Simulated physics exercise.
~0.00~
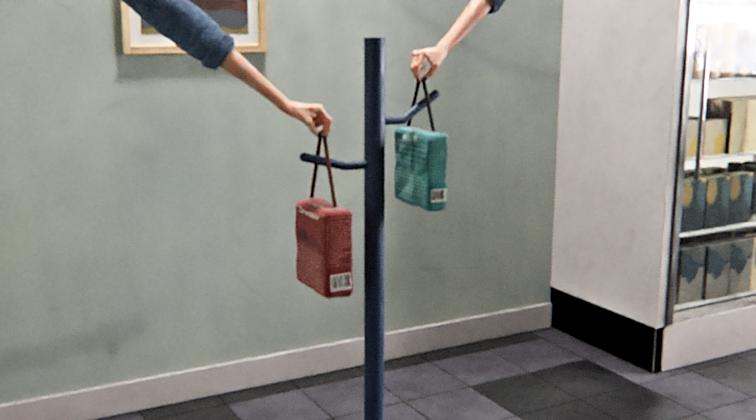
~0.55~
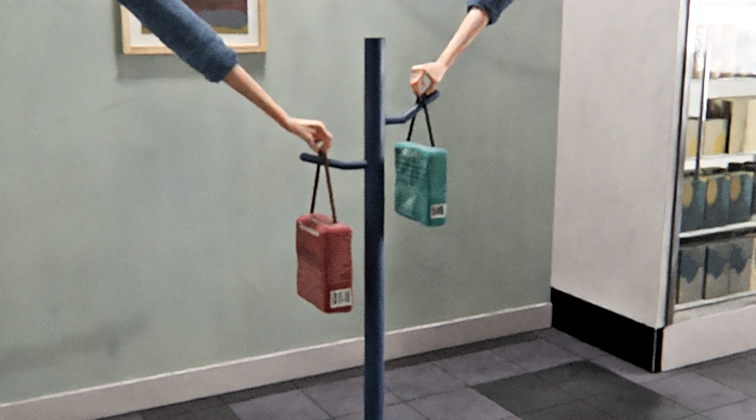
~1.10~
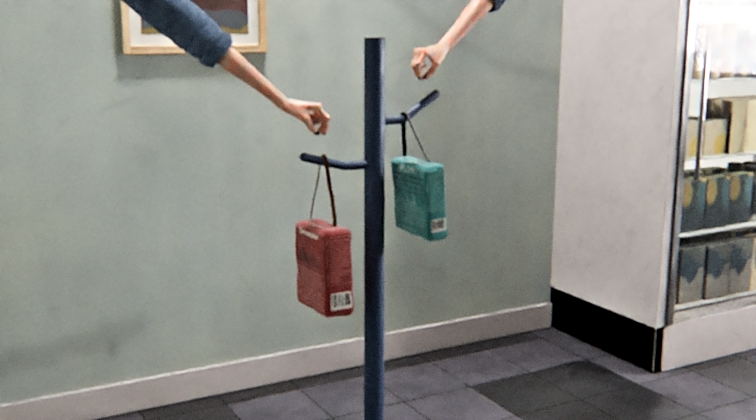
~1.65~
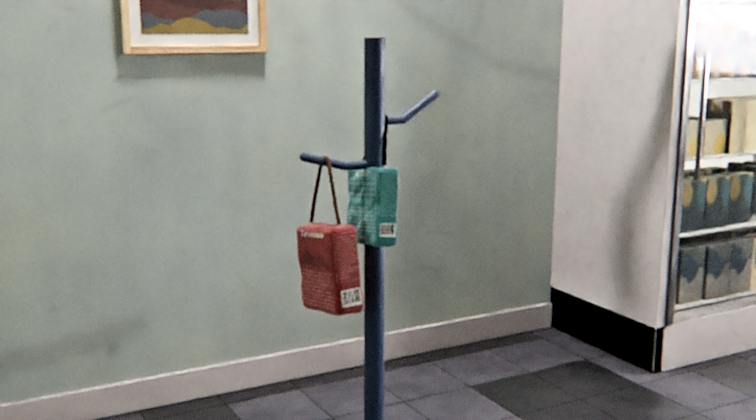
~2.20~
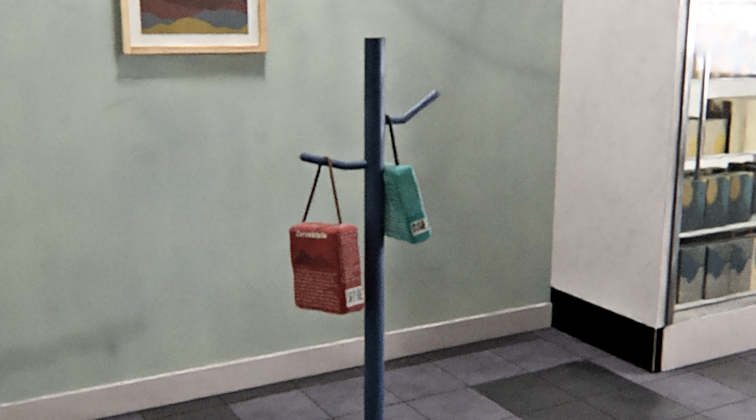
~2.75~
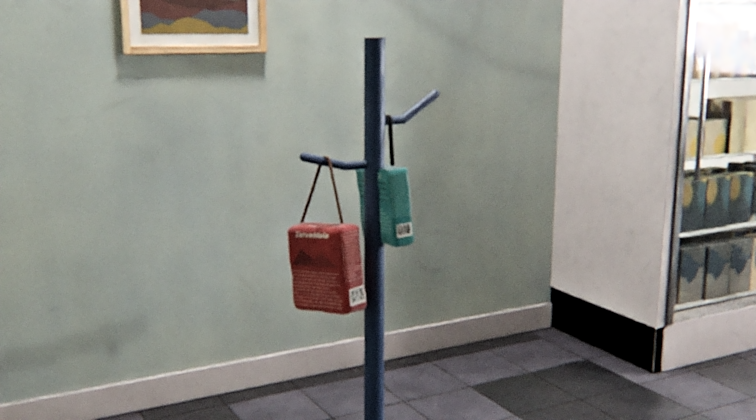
The footage shows two hands lowering a red bag and a turquoise bag by their loops onto the pegs of a blue coat stand, then letting go and withdrawing. The turquoise bag slides left toward the post and swings, the red bag turns slightly, and both remain hanging.
